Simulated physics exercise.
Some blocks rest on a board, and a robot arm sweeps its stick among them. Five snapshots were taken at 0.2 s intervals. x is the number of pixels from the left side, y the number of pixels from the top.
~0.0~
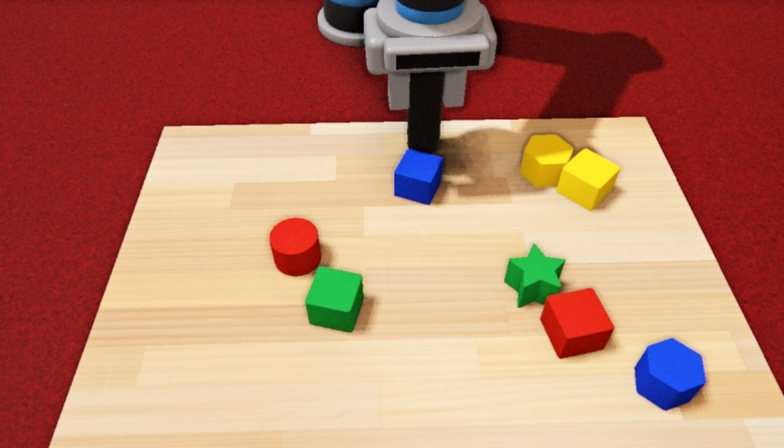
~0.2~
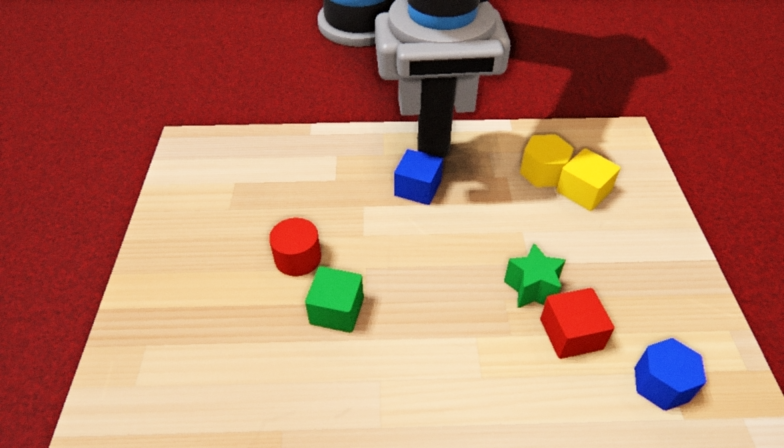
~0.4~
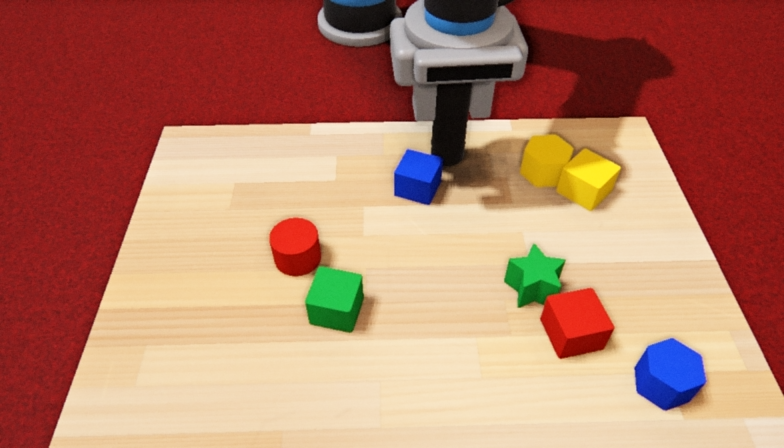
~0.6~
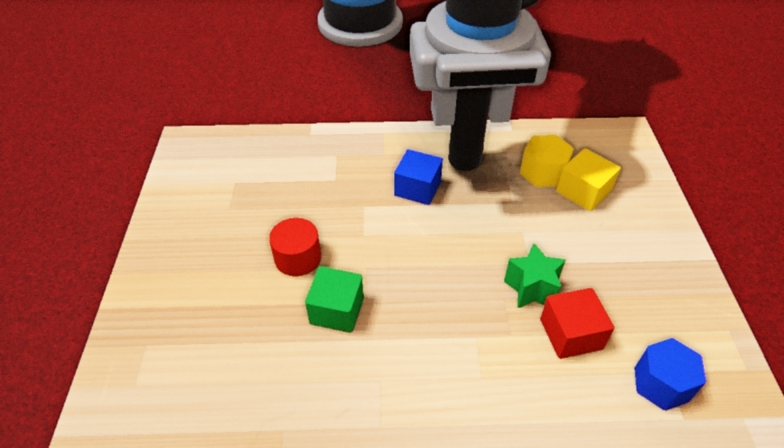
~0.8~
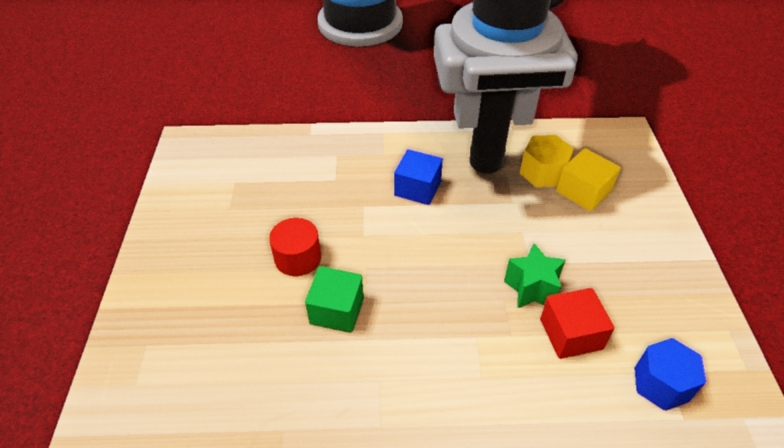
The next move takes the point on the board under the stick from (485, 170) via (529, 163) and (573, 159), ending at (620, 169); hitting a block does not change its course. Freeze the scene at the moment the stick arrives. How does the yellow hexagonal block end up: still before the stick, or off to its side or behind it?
Ahead to the end.
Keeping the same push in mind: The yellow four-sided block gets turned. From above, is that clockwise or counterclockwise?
From above, clockwise.
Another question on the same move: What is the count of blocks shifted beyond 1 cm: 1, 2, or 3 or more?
Going by the path, two of them shift by more than about 1 cm.
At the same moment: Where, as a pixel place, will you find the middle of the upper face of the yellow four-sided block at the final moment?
I'd guess (646, 197).
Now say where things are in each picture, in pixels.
In the first frame, stick tip at (423, 145); block tops, blue four-sided block at (419, 165); yellow hexagonal block at (549, 149); yellow four-sided block at (592, 167).
In the second frame, stick at (433, 151); blocks unchanged.
In the third frame, stick at (447, 156); blocks unchanged.
In the fourth frame, stick at (465, 161); blocks unchanged.
In the fifth frame, stick at (486, 163); blue four-sided block at (419, 165); yellow hexagonal block at (549, 149); yellow four-sided block at (592, 167).
One third of the way, stick at (531, 156); yellow hexagonal block at (575, 151), turned 20° clockwise; yellow four-sided block at (611, 173).
Two thirds of the way, stick at (576, 152); yellow hexagonal block at (617, 155), turned 55° clockwise; yellow four-sided block at (634, 185), turned 35° clockwise.
At the end, stick at (623, 162); blue four-sided block in place; yellow hexagonal block at (657, 170), turned 90° clockwise; yellow four-sided block at (646, 197), turned 70° clockwise.
